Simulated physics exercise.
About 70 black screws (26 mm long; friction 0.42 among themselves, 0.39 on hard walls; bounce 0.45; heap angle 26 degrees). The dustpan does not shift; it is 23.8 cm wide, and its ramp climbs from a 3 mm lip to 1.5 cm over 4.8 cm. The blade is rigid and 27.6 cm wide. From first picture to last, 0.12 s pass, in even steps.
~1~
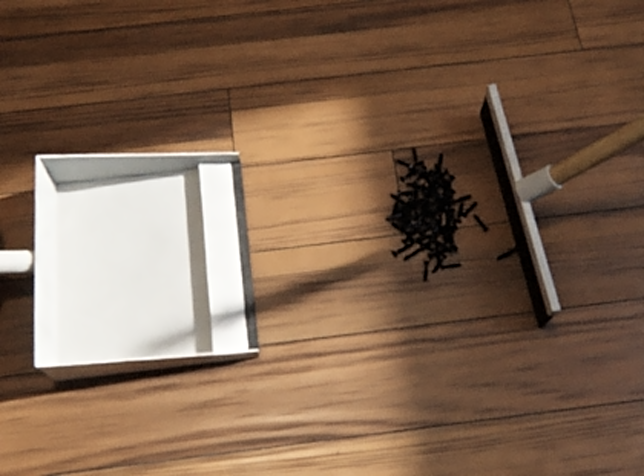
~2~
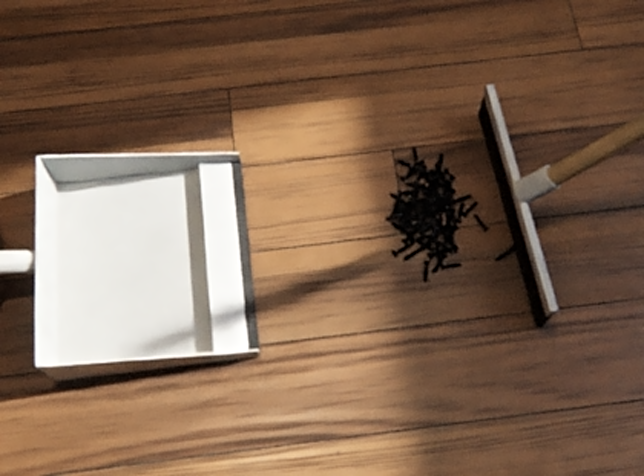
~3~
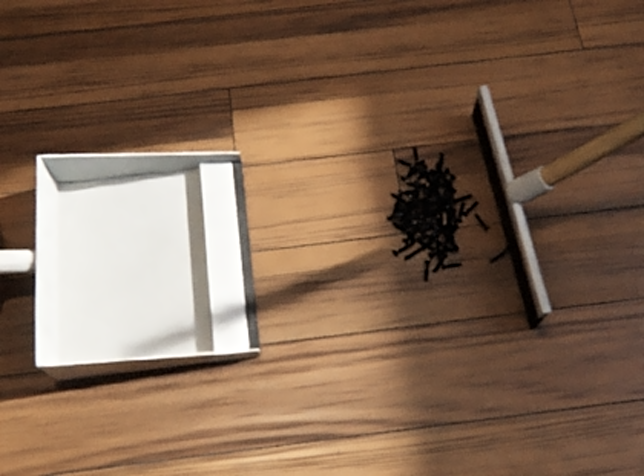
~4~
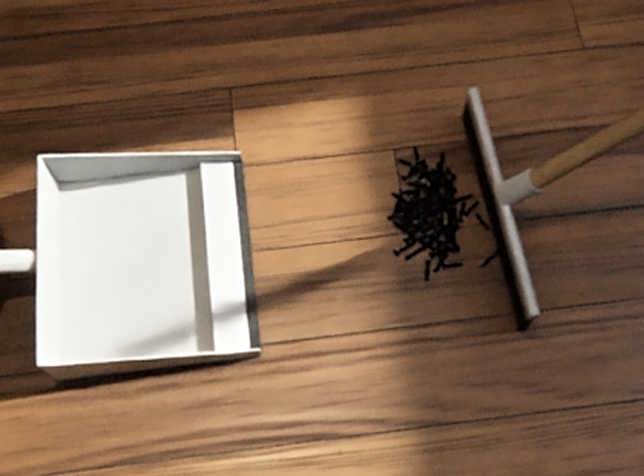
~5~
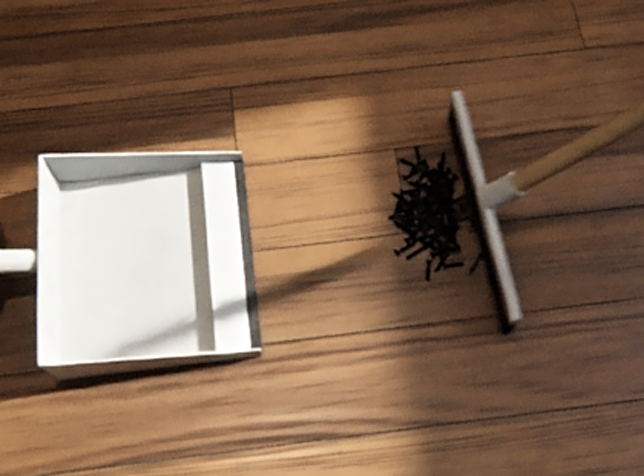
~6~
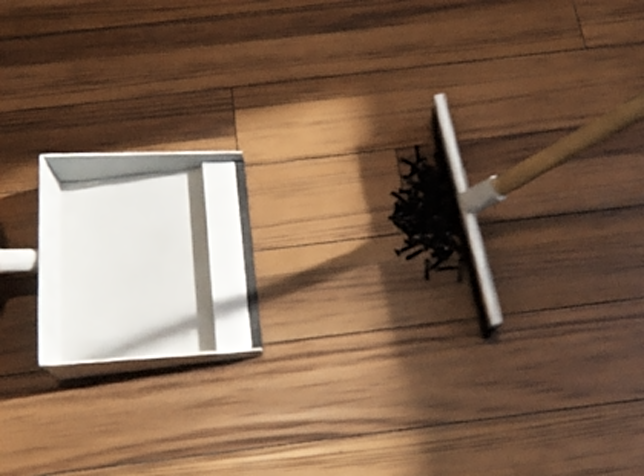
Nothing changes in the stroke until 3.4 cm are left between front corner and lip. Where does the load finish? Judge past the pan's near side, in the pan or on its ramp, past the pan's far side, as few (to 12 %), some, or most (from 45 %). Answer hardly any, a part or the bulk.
Near side: Hardly any, pan: A part, far side: Hardly any.
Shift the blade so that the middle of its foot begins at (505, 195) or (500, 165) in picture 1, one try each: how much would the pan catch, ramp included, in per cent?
Some 40 and 30 per cent.
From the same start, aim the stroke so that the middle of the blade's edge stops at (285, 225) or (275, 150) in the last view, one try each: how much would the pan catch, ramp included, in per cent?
About 30 and 20 per cent.
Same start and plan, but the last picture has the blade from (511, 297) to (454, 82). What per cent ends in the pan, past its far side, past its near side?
Pan 5, far 25, near 0.
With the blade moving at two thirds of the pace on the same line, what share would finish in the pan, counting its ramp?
It would be near 10 per cent.
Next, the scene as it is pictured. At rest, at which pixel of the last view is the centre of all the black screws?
At about (260, 247).
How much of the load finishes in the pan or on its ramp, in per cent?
Some 25 per cent.
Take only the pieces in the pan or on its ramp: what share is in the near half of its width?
About 60 per cent.
Then, 0.12 s after the last picture, middle of the blade 13 cm from the lip; 0 % over the lip, far side 0 %, near side 0 %.
Then, 0.20 s after the last picture, middle of the blade 6 cm from the lip; 0 % over the lip, far side 0 %, near side 0 %.
Then, 0.42 s after the last picture, middle of the blade 4 cm from the lip; 30 % over the lip, far side 5 %, near side 0 %.
In the end, near side 0 %, pan 25 %, far side 5 %, in front of the lip or behind the blade 70 %.
